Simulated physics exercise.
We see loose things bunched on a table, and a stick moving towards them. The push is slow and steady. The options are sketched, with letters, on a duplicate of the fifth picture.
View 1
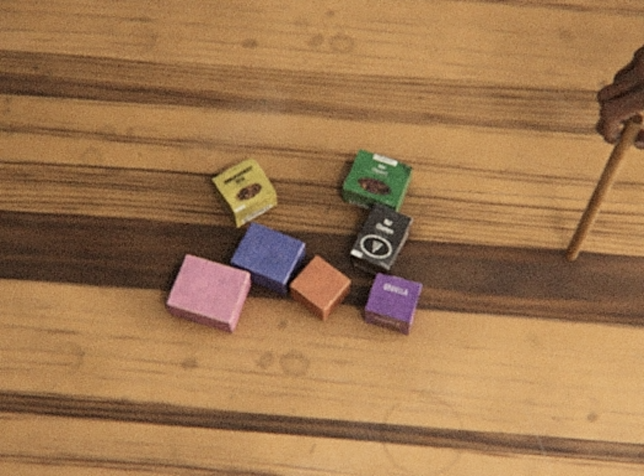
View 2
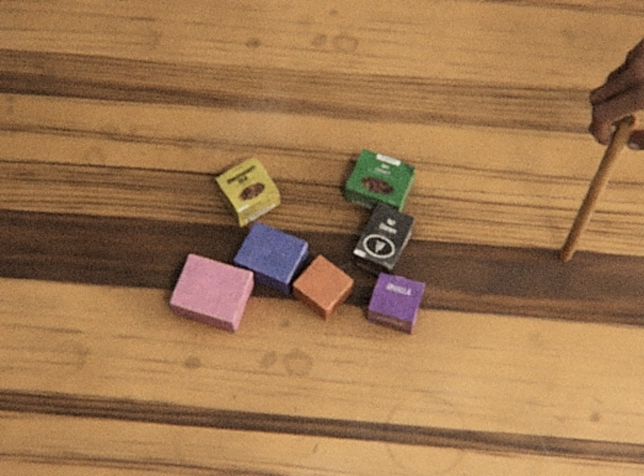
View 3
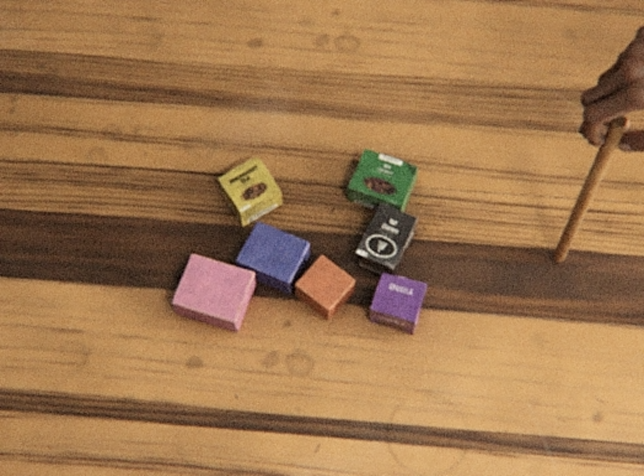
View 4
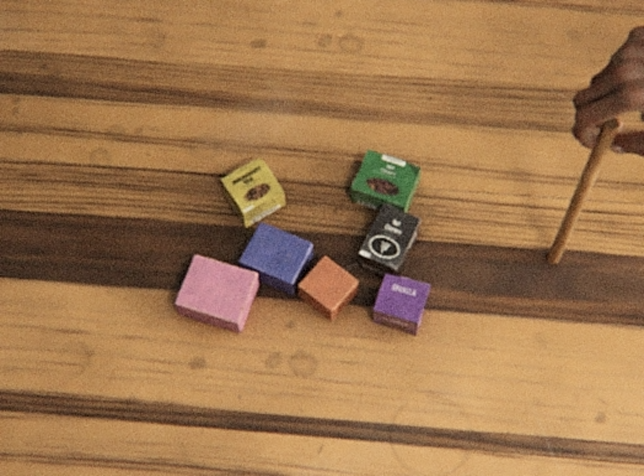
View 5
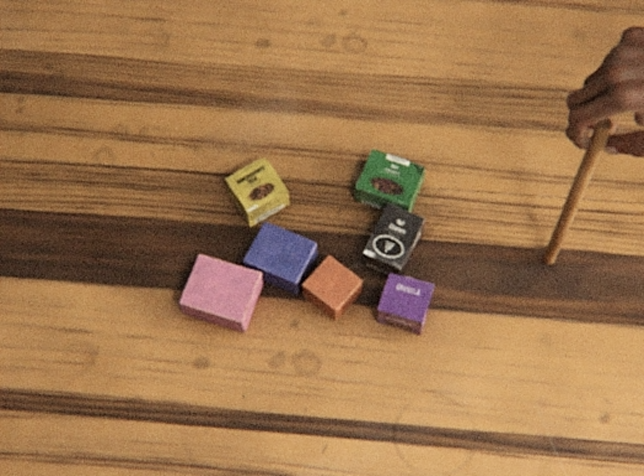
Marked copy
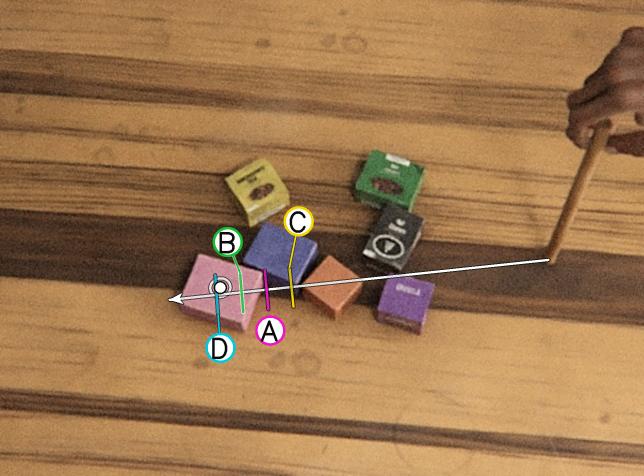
We see seven small blocks and packets clustered on a striped wooden table as a hand at the right moves an upright stick slowly left, narrowing the gap, while the objects keep their places on the surface, untouched.
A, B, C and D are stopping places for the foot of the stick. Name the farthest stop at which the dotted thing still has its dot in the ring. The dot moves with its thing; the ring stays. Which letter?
No farther than A.
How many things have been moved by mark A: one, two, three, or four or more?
In all, three.
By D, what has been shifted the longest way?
The pink block.
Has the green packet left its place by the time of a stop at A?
By then, no.
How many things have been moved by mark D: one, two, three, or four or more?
In all, four or more.
On the marked copy, A at (266, 289); B at (242, 293); C at (292, 287); D at (217, 295); the arrow from (549, 260) to (169, 299); the white dot at (220, 287).
Taking A. A third of the way, foot of the stick (447, 271).
Two thirds of the way, foot of the stick (345, 282); black packet (377, 238); orange block (325, 293).
When it is over, foot of the stick (267, 290); orange block (312, 312); blue block (268, 244); the dot is still in its ring.
As for the rest, B shifts the dotted thing to (199, 295); C keeps the dot in but is short; D shifts the dotted thing to (175, 300).
